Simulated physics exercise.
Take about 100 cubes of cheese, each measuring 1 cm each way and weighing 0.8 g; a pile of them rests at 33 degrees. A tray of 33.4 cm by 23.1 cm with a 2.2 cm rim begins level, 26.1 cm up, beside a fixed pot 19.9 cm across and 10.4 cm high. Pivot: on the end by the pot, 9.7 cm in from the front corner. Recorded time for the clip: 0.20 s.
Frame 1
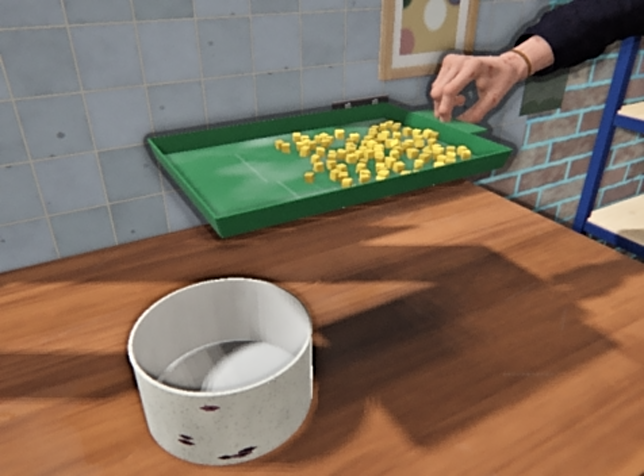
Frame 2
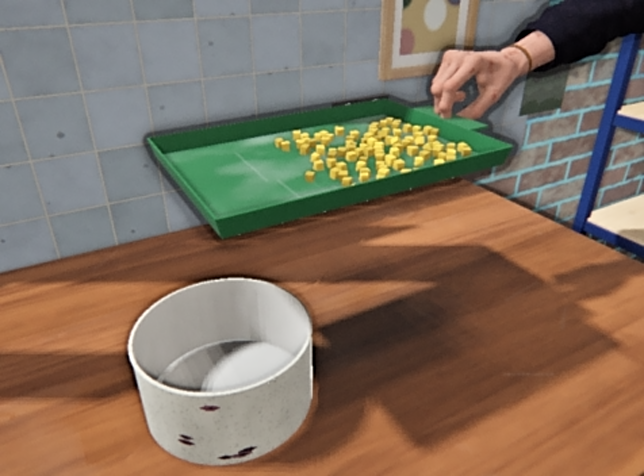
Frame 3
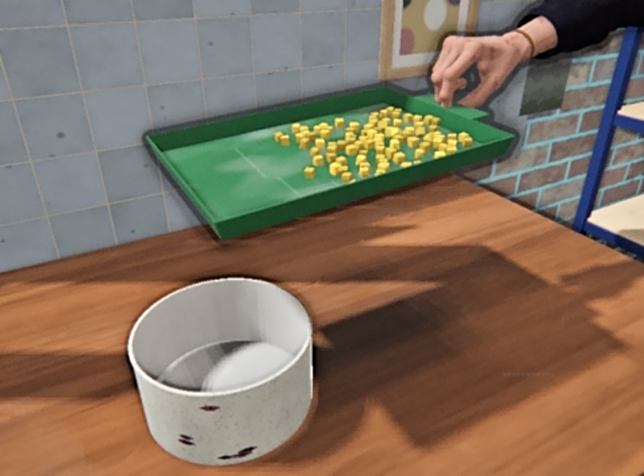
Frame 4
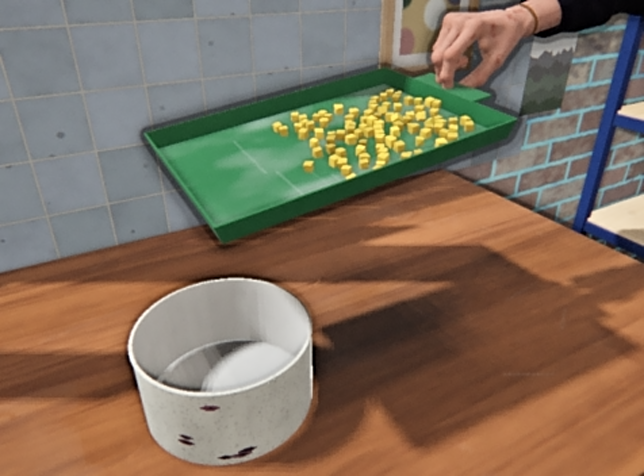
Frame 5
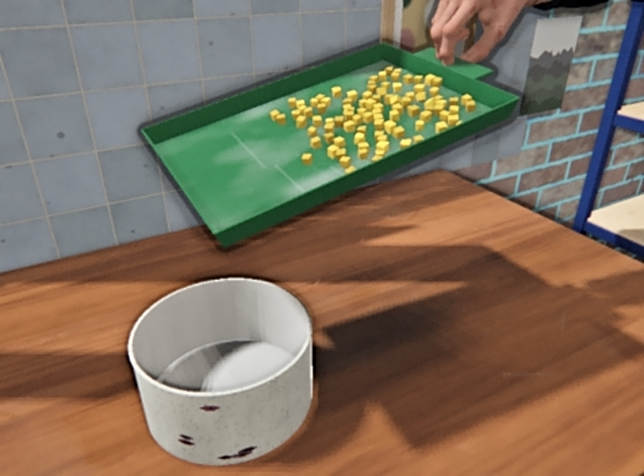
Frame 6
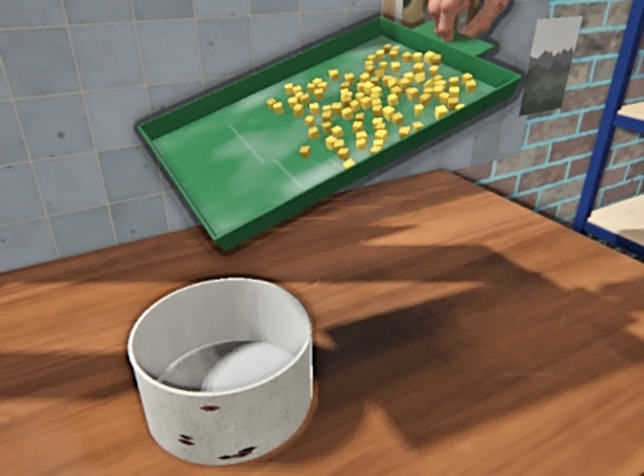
In this clip, a hand at the right end of a green tray holding many small yellow cubes raises that end, steadily tilting the tray down toward the left, while a speckled white pot stays still on the wooden table.
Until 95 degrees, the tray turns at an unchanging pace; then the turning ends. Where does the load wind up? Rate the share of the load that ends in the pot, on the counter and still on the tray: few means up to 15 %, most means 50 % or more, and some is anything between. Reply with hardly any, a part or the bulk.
Pot: A part; counter: The bulk; left on the tray: Hardly any.
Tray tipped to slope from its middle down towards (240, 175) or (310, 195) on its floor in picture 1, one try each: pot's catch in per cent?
Approximately 15 percent, then 45 percent.
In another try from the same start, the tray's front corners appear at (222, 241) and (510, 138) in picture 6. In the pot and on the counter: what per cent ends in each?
You'd end with pot at 40 and counter at 60.
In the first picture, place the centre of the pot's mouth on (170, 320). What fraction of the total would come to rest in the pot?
With the pot there, close to 10 per cent.
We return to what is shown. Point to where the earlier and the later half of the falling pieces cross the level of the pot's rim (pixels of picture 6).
(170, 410) or so first, later (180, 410).
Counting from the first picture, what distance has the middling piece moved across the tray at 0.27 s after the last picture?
It has moved some 2 cm from its start.
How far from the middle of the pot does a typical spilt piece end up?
Roughly 26 cm from the centre.
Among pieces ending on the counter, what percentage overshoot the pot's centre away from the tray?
About 100 per cent.
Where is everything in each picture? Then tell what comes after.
Tray tilt 0 degrees, front corners at (220, 214) and (505, 149); middle of the pieces at (378, 153); pot at (223, 328), in the first frame.
Tray tilt 1 degrees, front corners at (220, 215) and (506, 145); middle of the pieces at (378, 150), in the second frame.
Tray tilt 4 degrees, front corners at (219, 218) and (507, 135), lowest corner left front; middle of the pieces at (378, 143), in the third frame.
Tray tilt 8 degrees, front corners at (218, 222) and (510, 118), lowest corner left front; middle of the pieces at (378, 130), in the fourth frame.
Tray tilt 14 degrees, front corners at (218, 228) and (512, 98), lowest corner left front; middle of the pieces at (377, 115), in the fifth frame.
Tray tilt 19 degrees, front corners at (218, 233) and (513, 77), lowest corner left front; middle of the pieces at (375, 99); pot at (223, 328), in the sixth frame.
Then, 0.27 s after the last picture, tilt 56 degrees; the tray holds 100 %, the pot 0 %.
Then, 0.44 s after the last picture, tilt 82 degrees; the tray holds 90 %, the pot 0 %.
Then, 0.74 s after the last picture, tilt 95 degrees; the tray holds 0 %, the pot 25 %.
In the end, pot 25 %, counter 75 %, tray 0 %.
